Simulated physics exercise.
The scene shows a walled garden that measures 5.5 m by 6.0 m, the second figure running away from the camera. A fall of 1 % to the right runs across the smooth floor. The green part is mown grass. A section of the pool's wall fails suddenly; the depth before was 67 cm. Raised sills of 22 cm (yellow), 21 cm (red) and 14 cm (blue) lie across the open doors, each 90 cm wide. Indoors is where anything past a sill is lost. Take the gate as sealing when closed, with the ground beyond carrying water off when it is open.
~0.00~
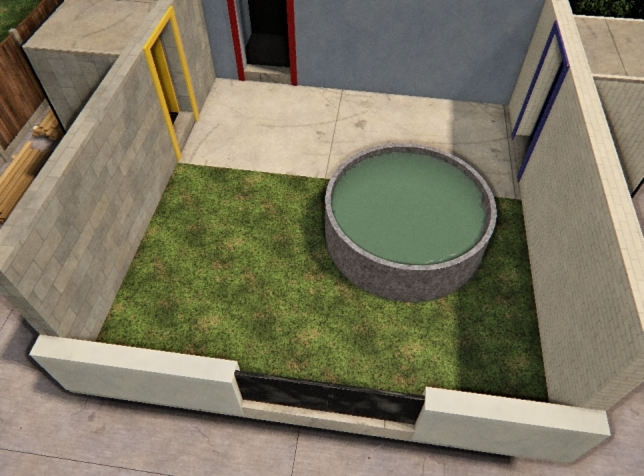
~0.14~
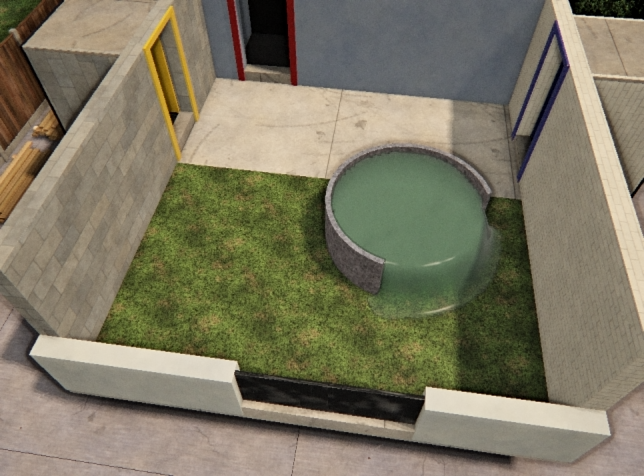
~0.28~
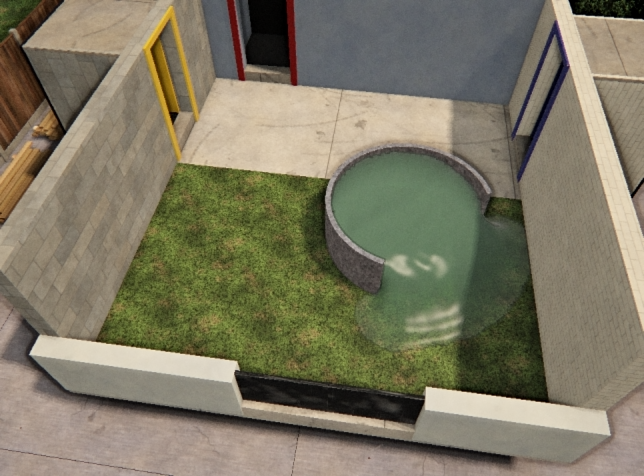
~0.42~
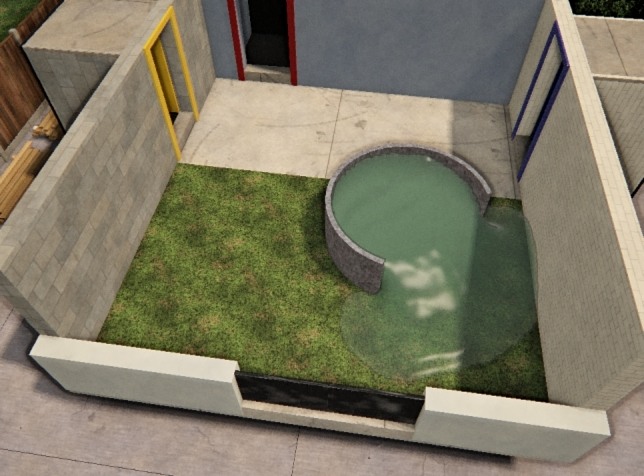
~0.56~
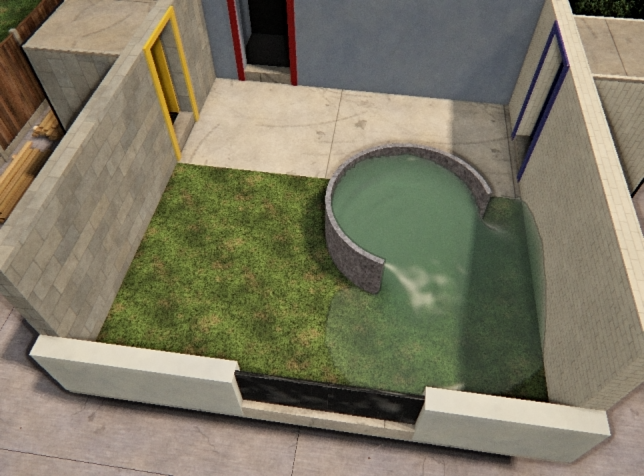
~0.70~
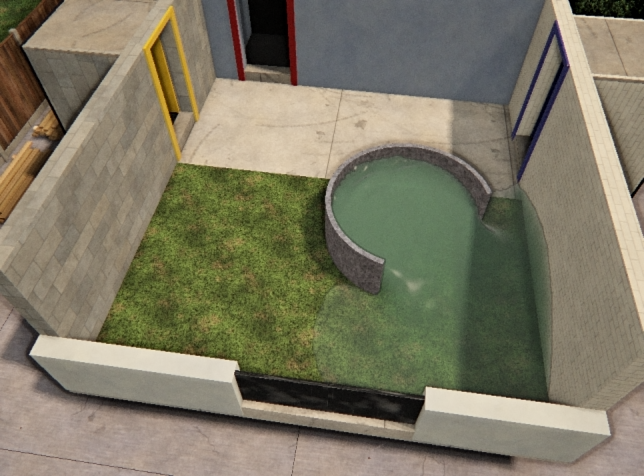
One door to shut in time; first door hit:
The blue one.
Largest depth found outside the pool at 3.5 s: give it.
I'd say near 20 centimetres.
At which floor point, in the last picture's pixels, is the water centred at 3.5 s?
Its balance point sits around (394, 279).
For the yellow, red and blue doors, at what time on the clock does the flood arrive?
Yellow: 5.0 s; red: 5.0 s; blue: 1.0 s.
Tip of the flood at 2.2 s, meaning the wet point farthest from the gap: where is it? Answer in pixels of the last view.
About pixel (502, 110).
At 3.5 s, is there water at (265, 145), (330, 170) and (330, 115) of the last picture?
Going through the three points: Not yet touched, then not yet touched, then not yet touched.
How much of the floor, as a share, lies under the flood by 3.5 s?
Covered: Roughly 60 %.
After 1.4 s water covers 25 % of the floor and is deepest (64 cm) near (537, 398); yellow door not reached, red door not reached, blue door reached at 1.0 s.
After 2.2 s water covers 35 % of the floor and is deepest (44 cm) near (539, 413); yellow door not reached, red door not reached, blue door reached at 1.0 s.
After 3.5 s water covers 60 % of the floor and is deepest (20 cm) near (525, 426); yellow door not reached, red door not reached, blue door reached at 1.0 s.
After 7.0 s water covers 95 % of the floor and is deepest (15 cm) near (214, 83); yellow door reached at 5.2 s, red door reached at 4.9 s, blue door reached at 1.0 s.
After 12.0 s water covers 95 % of the floor and is deepest (16 cm) near (505, 136); yellow door reached at 5.2 s, red door reached at 4.9 s, blue door reached at 1.0 s.
